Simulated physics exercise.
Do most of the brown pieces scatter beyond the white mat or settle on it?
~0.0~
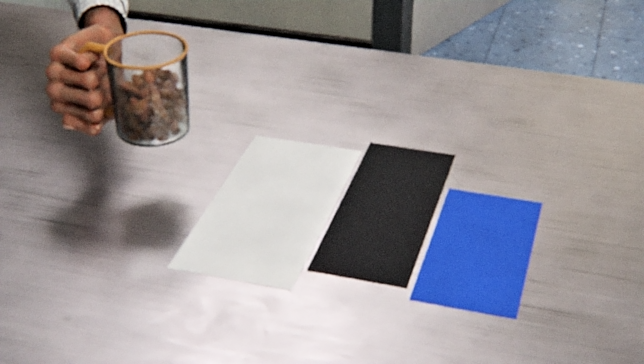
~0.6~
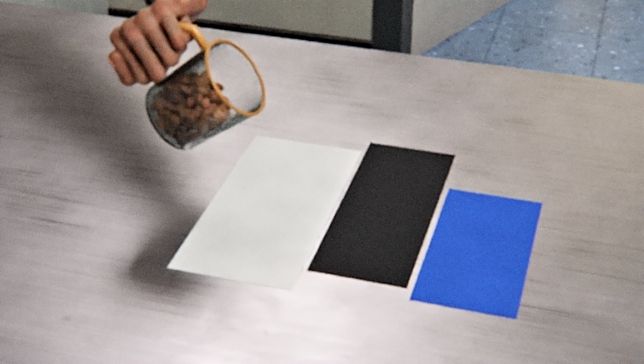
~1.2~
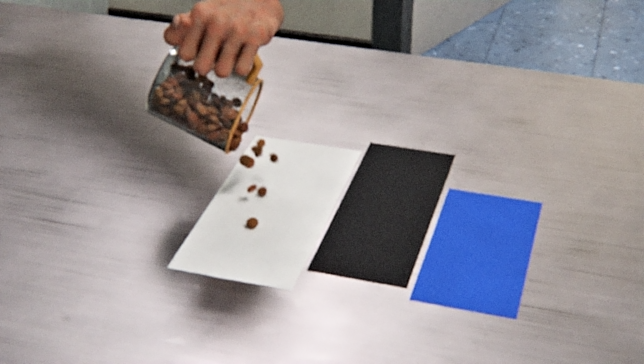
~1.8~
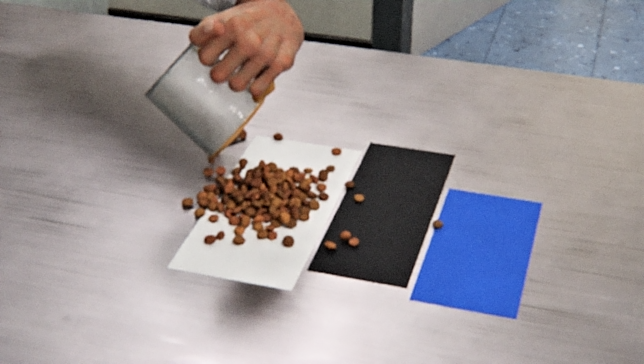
Most of the brown pieces settle on the white mat. Only a few end up on the black mat or the bare table, and the blue mat stays almost empty.
